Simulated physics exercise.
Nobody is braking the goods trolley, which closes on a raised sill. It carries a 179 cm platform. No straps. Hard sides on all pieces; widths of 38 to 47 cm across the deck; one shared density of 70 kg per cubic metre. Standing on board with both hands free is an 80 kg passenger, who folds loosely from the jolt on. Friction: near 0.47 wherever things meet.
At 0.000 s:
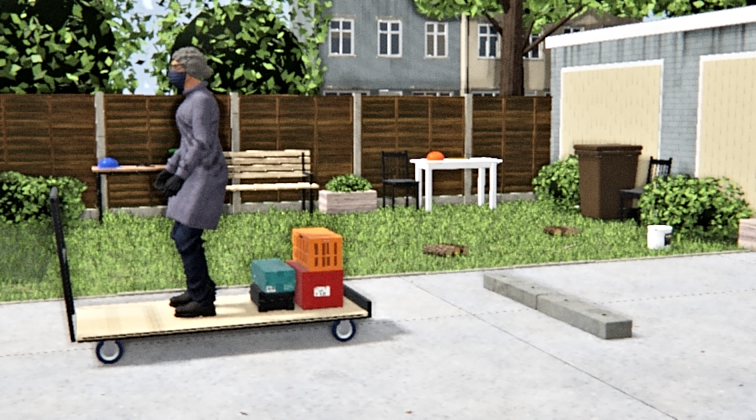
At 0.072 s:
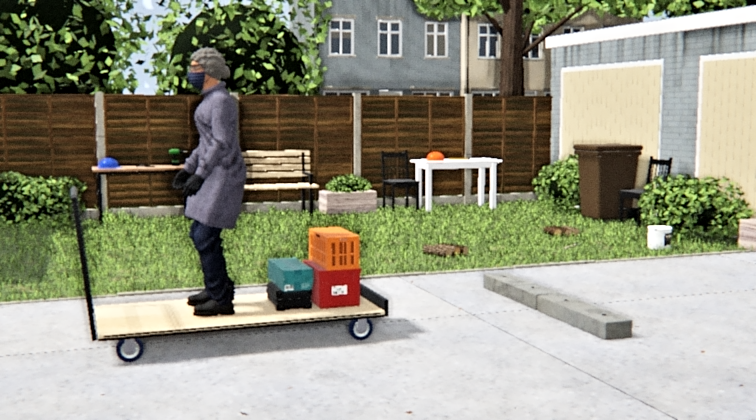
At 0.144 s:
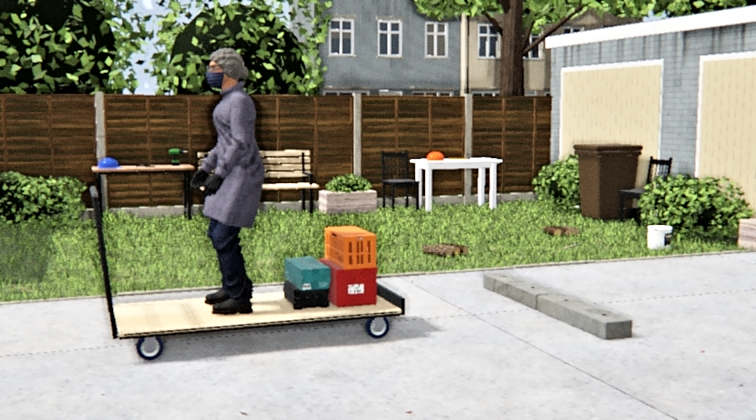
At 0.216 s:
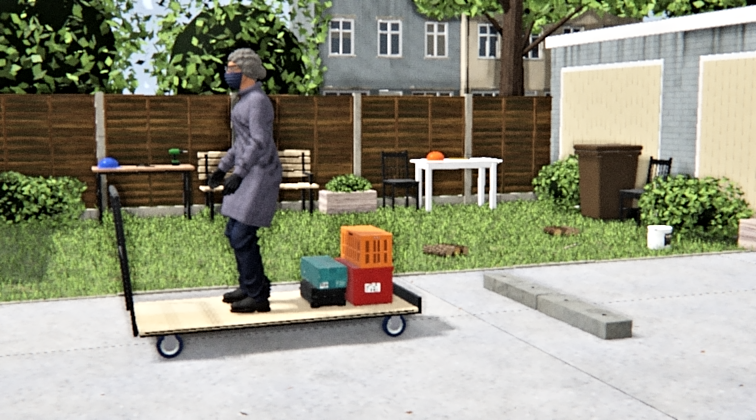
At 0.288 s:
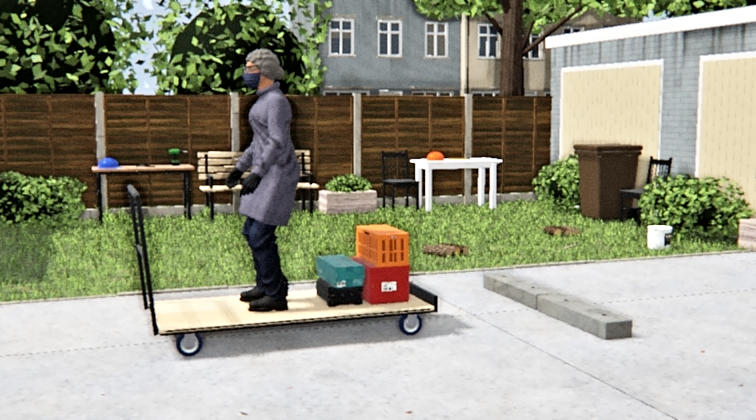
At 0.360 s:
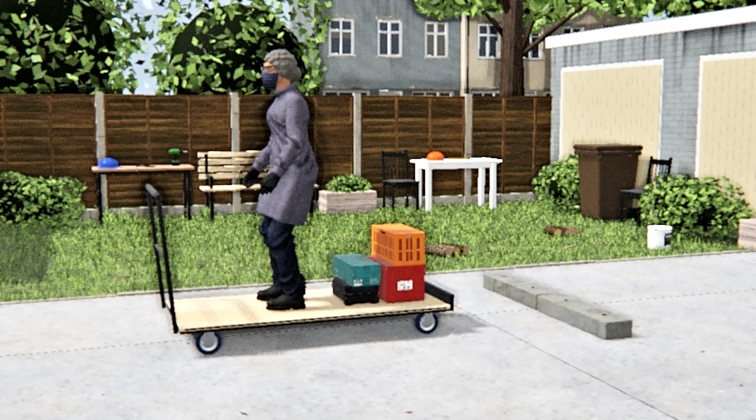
A flat trolley carrying a standing person and three stacked crates rolls right across the pavement.
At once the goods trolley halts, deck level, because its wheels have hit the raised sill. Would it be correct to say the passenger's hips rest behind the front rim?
Yes, they rest behind it.
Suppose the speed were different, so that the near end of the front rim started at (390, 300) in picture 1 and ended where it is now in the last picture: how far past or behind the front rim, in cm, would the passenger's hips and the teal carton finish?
Hips: 20 cm behind; teal: 40 cm behind.
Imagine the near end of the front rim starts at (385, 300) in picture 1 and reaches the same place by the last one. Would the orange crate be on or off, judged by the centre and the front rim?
Orange: No longer aboard.
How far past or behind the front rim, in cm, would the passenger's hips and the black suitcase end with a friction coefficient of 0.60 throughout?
In that case the hips end 10 cm behind the rim and the black item 40 cm behind it.
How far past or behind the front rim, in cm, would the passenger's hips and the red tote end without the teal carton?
In that case hips 10 behind, red 20 behind.
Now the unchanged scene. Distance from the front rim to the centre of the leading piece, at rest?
Its centre ends some 20 cm past the rim.
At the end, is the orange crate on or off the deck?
End result - orange: Goes over.
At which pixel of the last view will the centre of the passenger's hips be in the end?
Around (542, 235).
After 0.94 s the deck stops.
After 1.19 s the passenger's hips are 55 cm behind the rim, near (482, 198) in the last picture's view.
After 1.49 s the passenger's hips are 19 cm behind the rim, near (525, 234) in the last picture's view.
After 1.94 s the passenger's hips are 7 cm behind the rim, near (539, 236) in the last picture's view.
At rest, 2.8 s, past the rim, orange crate; behind it, teal carton, red tote, black suitcase and the passenger's hips.
